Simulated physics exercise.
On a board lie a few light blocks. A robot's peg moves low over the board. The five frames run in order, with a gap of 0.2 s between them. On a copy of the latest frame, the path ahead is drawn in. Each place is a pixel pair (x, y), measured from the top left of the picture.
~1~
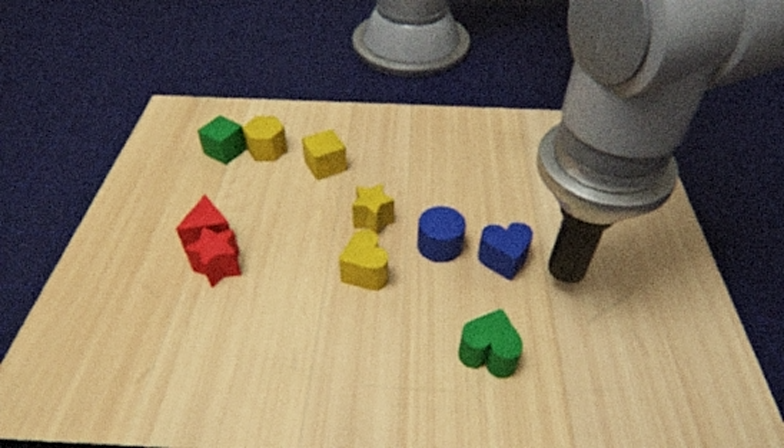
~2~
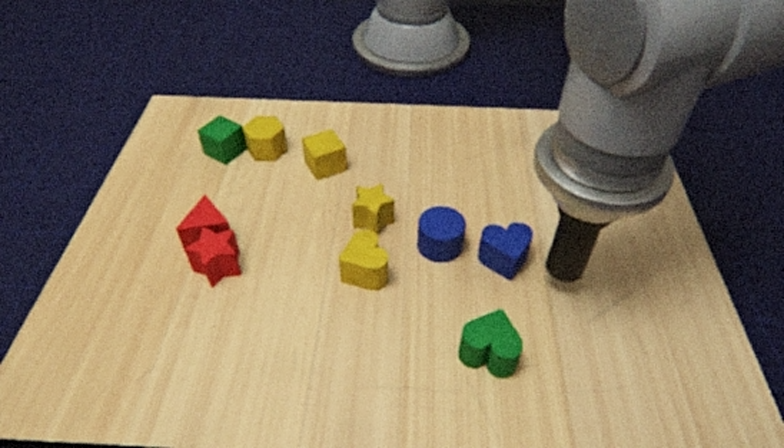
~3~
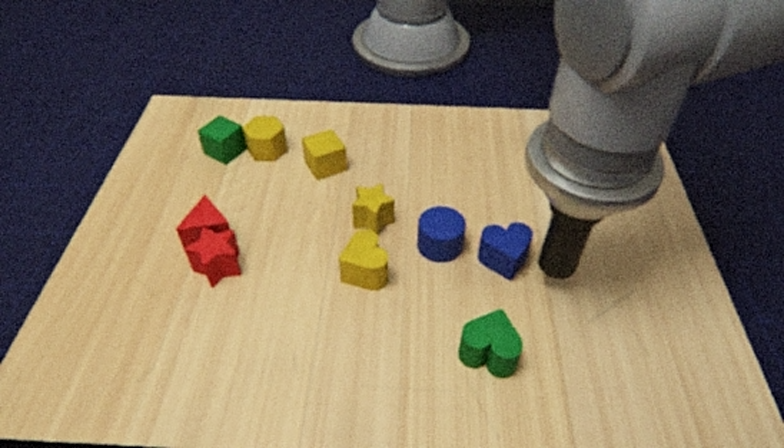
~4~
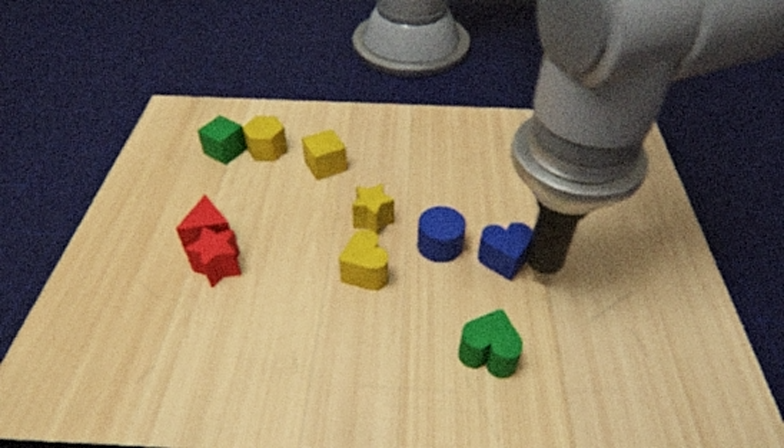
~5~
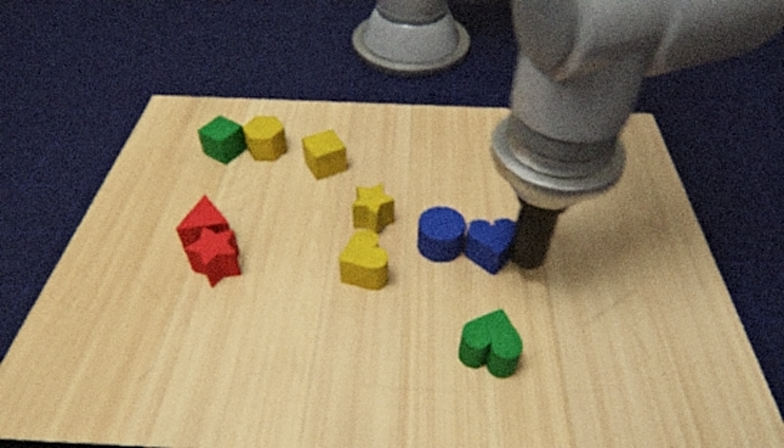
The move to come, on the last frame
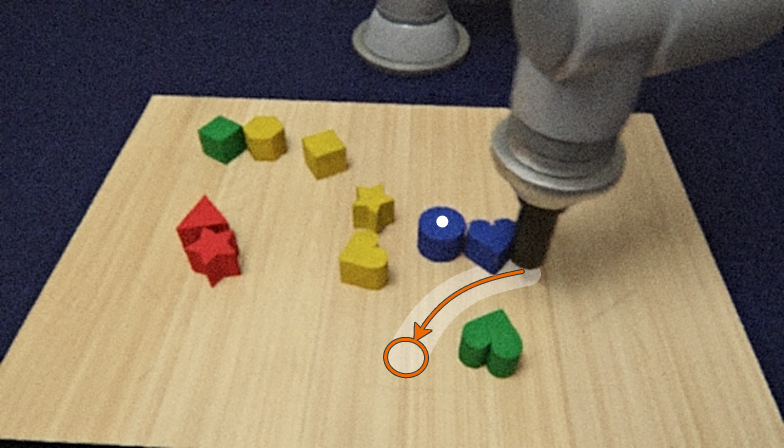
A grey robot arm with a dark peg moves low and slowly leftward over a pale wooden board, seen from above at an angle by a still camera. Red blocks lie at left, green and yellow ones behind and mid-board, a blue disc and blue heart near the peg, a green heart in front. The peg meets the blue heart and pushes it left, close to the disc.
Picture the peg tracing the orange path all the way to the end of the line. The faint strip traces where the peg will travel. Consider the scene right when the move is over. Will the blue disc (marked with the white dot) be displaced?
Yes, that is what happens.
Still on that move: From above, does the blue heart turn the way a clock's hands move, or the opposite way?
From above, clockwise.
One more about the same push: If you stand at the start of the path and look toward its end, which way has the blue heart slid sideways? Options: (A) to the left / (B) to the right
The one that fits is B, to the right.
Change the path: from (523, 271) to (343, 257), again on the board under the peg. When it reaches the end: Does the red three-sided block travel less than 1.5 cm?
Yes, it checks out.
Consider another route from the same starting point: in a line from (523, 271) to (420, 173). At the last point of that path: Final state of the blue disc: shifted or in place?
Displaced, by a centimetre or more.
The line goes from (523, 271) by way of (474, 285) and (434, 313) to (406, 357); the dot is on the blue disc.
On the path given first. One third of the way, peg (476, 269); blue disc (431, 216); blue heart (479, 228), turned 25° clockwise.
Two thirds of the way, peg (435, 298); blue disc (431, 216); blue heart (479, 228), turned 25° clockwise.
At the end, peg (407, 342); blue disc (431, 216); green heart unmoved; blue heart (479, 228), turned 25° clockwise.
